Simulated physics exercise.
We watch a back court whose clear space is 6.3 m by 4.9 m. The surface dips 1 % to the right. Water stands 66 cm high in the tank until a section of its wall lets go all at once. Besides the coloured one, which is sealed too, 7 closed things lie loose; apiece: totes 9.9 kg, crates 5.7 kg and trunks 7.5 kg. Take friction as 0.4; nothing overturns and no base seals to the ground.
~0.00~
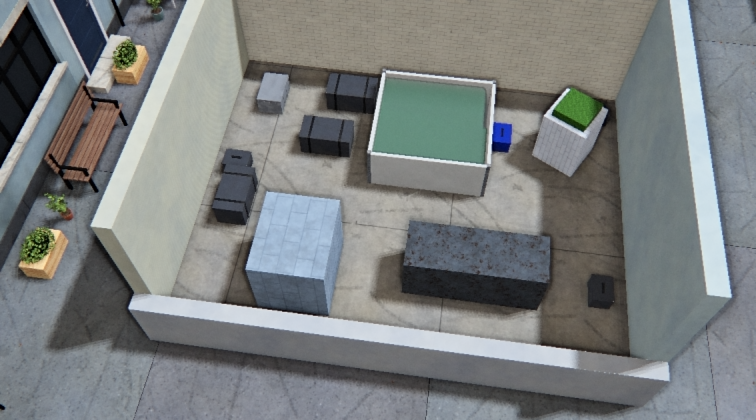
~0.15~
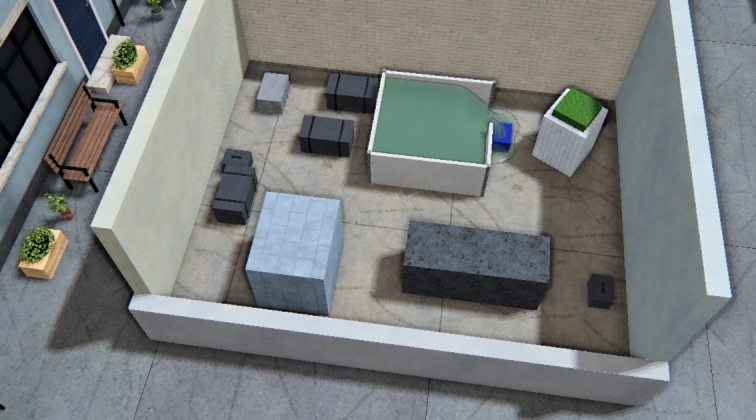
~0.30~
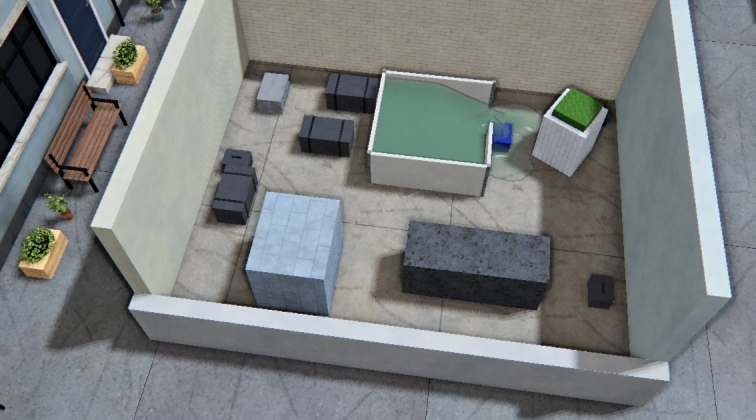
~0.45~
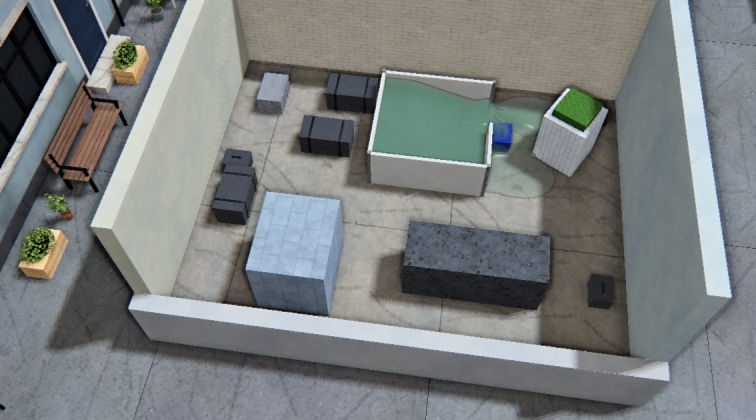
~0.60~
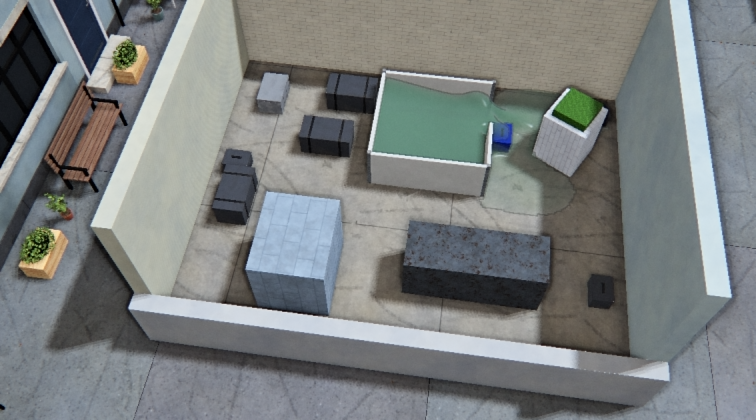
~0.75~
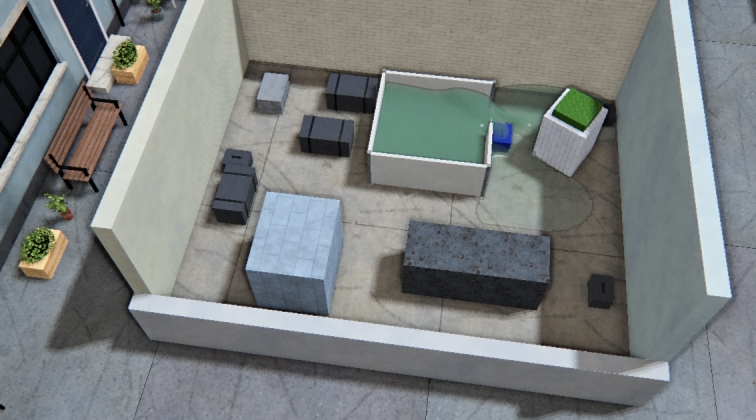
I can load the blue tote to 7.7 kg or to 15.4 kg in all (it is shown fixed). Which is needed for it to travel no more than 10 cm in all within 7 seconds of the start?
Verdict: Neither weight holds it.
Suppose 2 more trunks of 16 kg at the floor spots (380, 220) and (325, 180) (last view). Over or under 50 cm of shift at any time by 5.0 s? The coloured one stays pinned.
In that order: Short of it, less.
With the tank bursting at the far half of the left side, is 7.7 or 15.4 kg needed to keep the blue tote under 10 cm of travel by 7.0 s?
Then the smaller load will do.
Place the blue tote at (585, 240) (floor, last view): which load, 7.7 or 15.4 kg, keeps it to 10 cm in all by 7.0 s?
Neither is enough.
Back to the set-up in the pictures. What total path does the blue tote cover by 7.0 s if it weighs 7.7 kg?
About 300 cm.
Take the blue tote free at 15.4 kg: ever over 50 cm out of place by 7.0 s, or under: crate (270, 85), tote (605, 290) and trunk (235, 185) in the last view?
In turn: More, more, short of it.
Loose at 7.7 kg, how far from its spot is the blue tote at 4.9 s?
About 200 cm.
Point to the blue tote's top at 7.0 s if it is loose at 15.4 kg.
Near (511, 214).
After 1.4 s the blue tote would be 70 cm from its start with 7.7 kg and 40 cm from its start with 15.4 kg; 26 cm of water round it then.
After 3.1 s the blue tote would be 178 cm from its start with 7.7 kg and 153 cm from its start with 15.4 kg; 4 cm of water round it then.
After 4.9 s the blue tote would be 178 cm from its start with 7.7 kg and 153 cm from its start with 15.4 kg; 4 cm of water round it then.
After 7.0 s the blue tote would be 177 cm from its start with 7.7 kg and 153 cm from its start with 15.4 kg; 6 cm of water round it then.
